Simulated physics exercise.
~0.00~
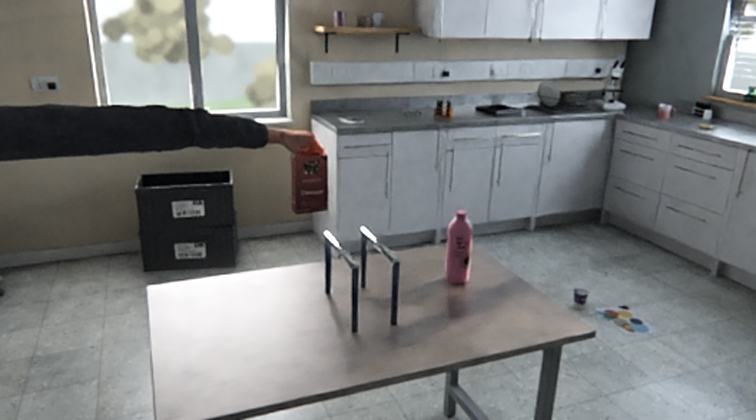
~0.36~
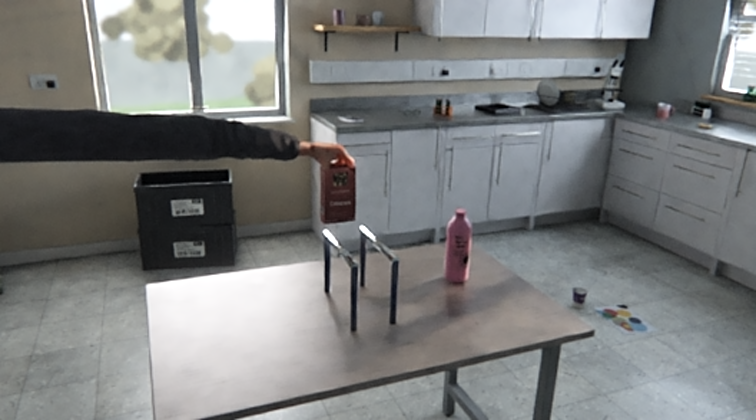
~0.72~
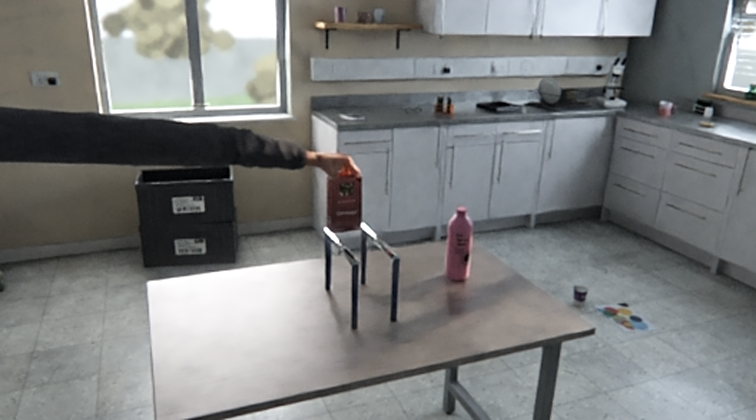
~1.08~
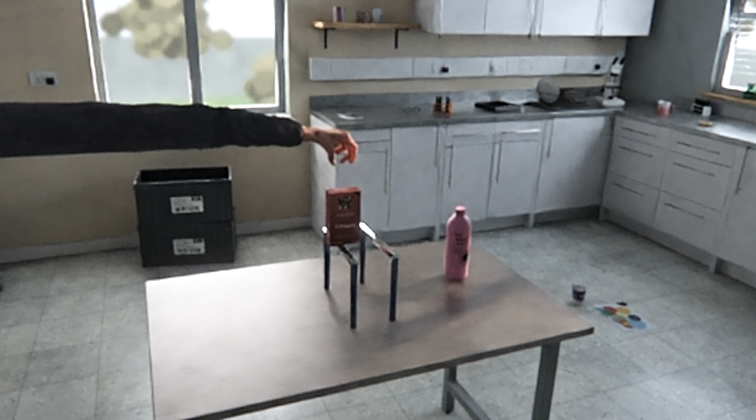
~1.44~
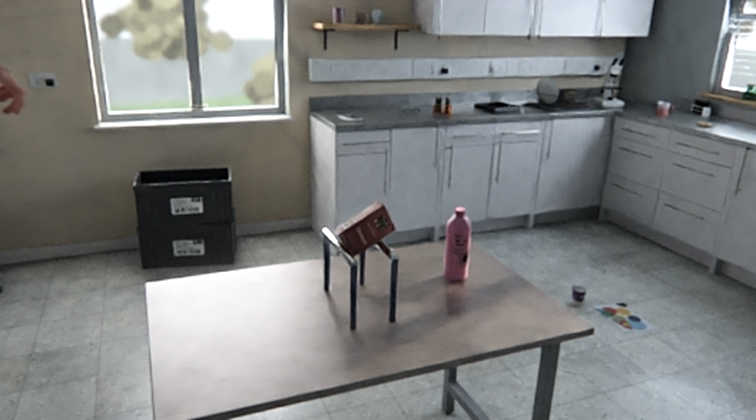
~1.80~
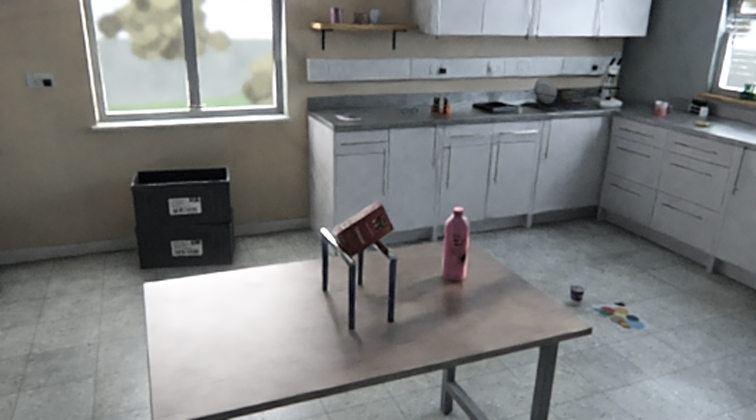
The video shows a hand lowering a red packet upright onto a pair of narrow supports on a table, beside a pink bottle. The hand lets go and withdraws, and the packet tips over to the right, coming to rest tilted and lodged on top of the supports.
